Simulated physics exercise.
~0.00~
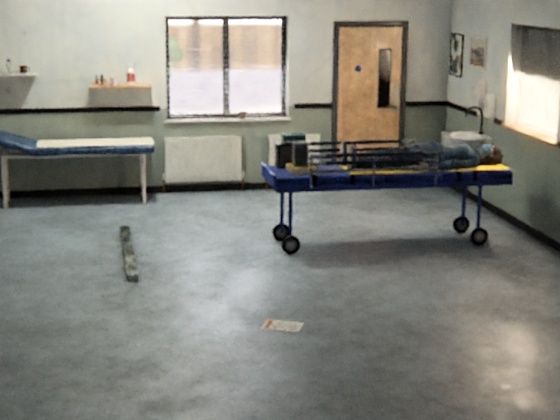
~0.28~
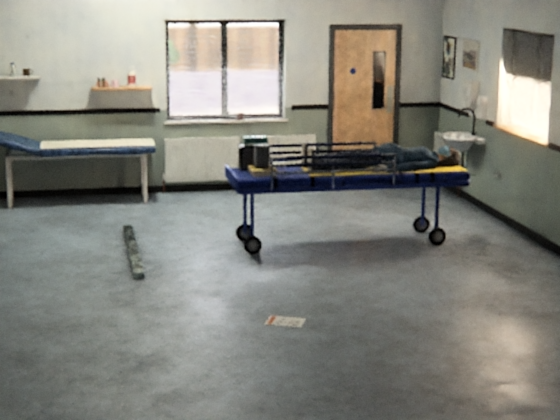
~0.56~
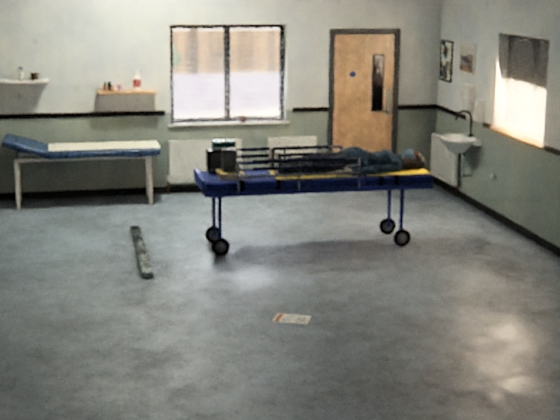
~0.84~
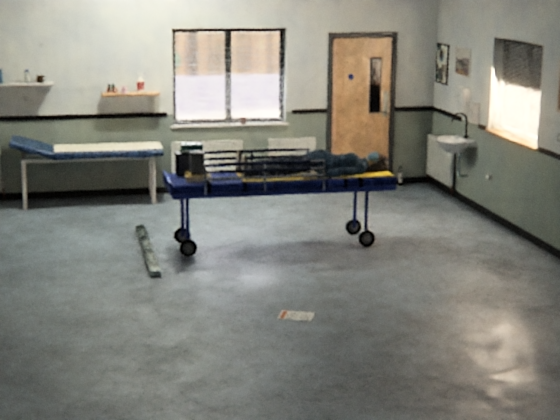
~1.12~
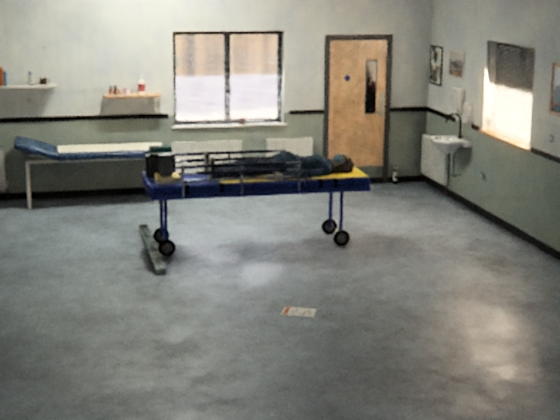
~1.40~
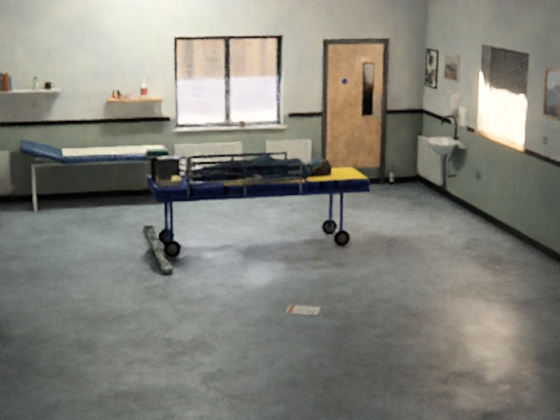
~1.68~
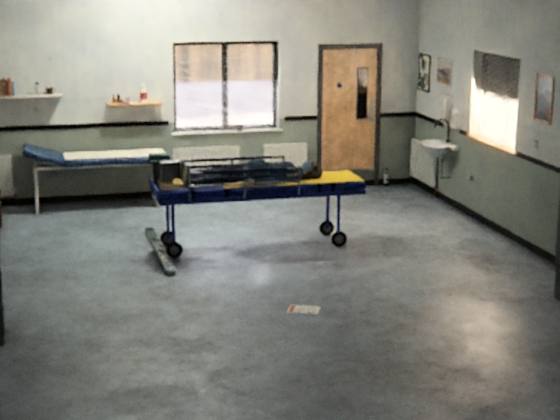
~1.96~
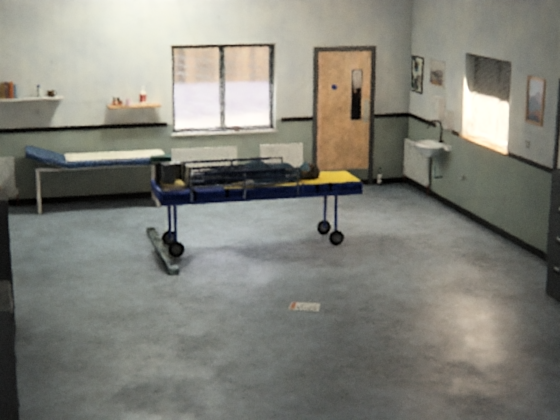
Blue trolley rolling left across a clinic room and stopping at a low sill, the lying figure sliding left but staying aboard.
